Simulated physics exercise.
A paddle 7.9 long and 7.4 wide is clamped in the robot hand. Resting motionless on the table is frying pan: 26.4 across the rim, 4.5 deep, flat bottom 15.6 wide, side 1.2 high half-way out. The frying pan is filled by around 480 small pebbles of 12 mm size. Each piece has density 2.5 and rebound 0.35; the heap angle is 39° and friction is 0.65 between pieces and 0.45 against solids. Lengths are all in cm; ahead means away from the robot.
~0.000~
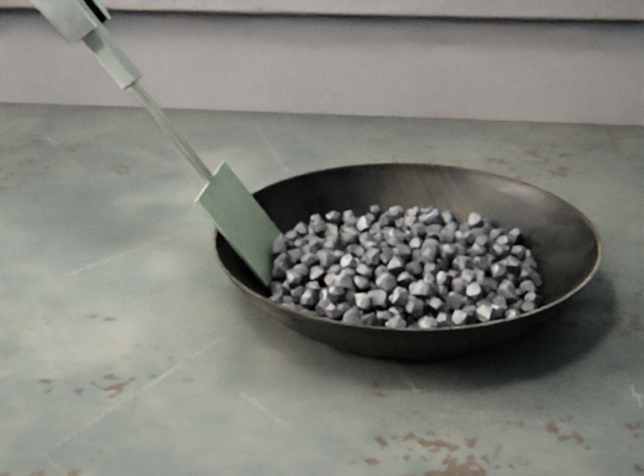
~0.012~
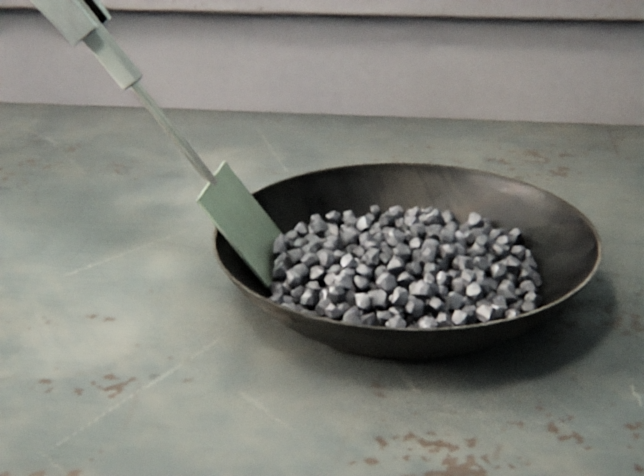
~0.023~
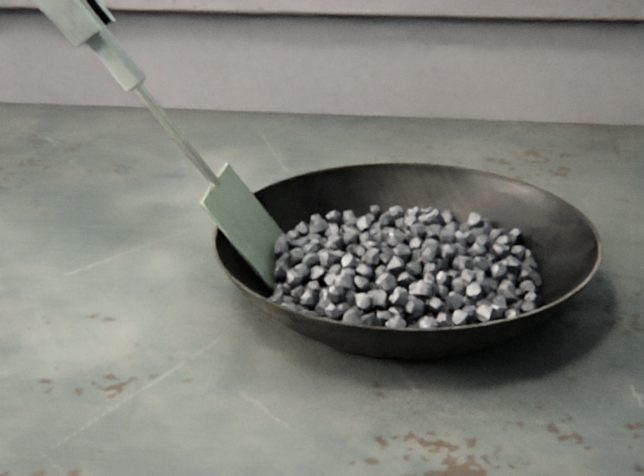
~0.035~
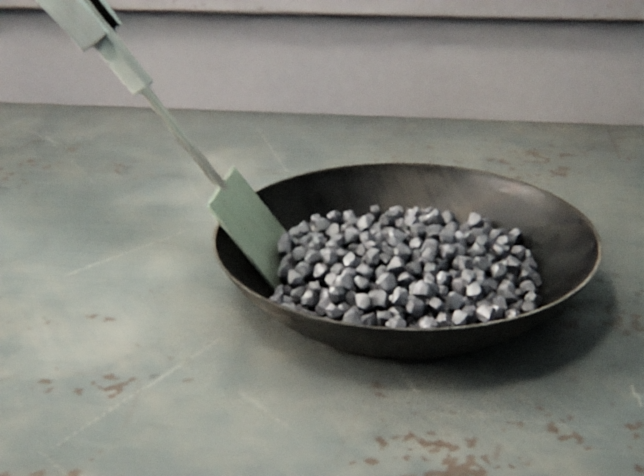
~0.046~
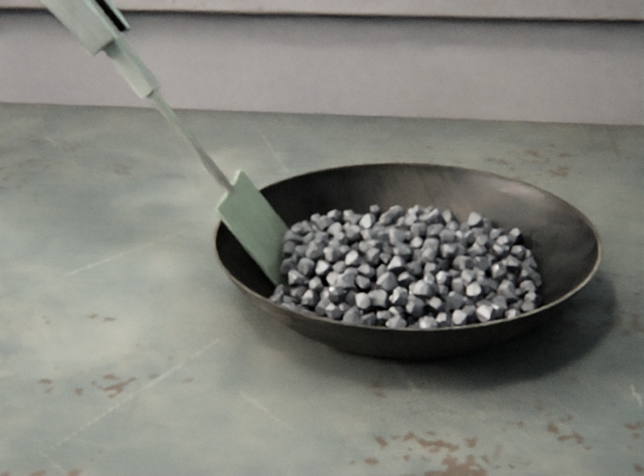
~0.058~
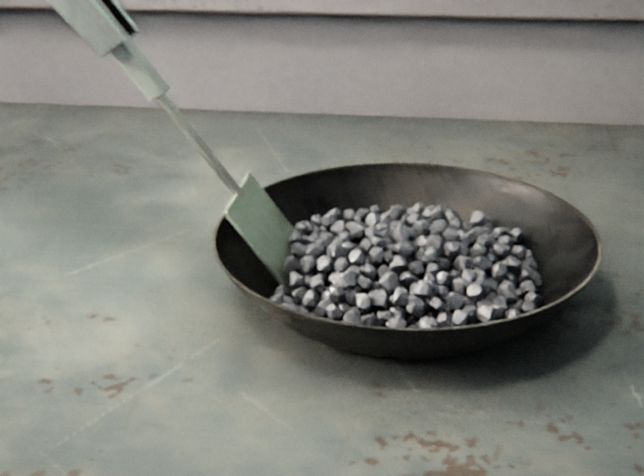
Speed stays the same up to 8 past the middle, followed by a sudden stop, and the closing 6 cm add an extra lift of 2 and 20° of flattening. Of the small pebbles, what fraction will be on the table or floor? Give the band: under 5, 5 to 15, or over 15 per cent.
5 to 15 per cent.
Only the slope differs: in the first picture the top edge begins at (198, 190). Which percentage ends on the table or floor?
About 10 per cent.
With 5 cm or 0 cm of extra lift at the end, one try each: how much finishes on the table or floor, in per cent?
Close to 10 and 10 percent respectively.
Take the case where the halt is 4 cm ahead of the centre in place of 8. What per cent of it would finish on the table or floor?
Near 0 per cent.
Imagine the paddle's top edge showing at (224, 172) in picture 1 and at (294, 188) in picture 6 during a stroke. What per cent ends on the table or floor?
About 30 per cent.
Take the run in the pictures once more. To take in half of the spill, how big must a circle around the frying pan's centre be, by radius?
18 cm or so.
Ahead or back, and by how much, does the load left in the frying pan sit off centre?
5.0 cm ahead.
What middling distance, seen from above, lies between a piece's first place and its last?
I'd guess close to 6 centimetres.
After 0.17 s, sloping 54°, highest piece 5 above the table; 485 in the frying pan.
After 0.29 s, sloping 47°, highest piece 7 above the table; 478 in the frying pan, 7 on the blade or in flight.
After 0.54 s, sloping 34°, highest piece 7 above the table; 441 in the frying pan, 43 on the table or floor, 1 on the blade or in flight.
After 1.59 s, sloping 34°, highest piece 7 above the table; 440 in the frying pan, 45 on the table or floor.
At rest, 440 in the frying pan, 45 on the table or floor. That is 9 % on the table or floor.
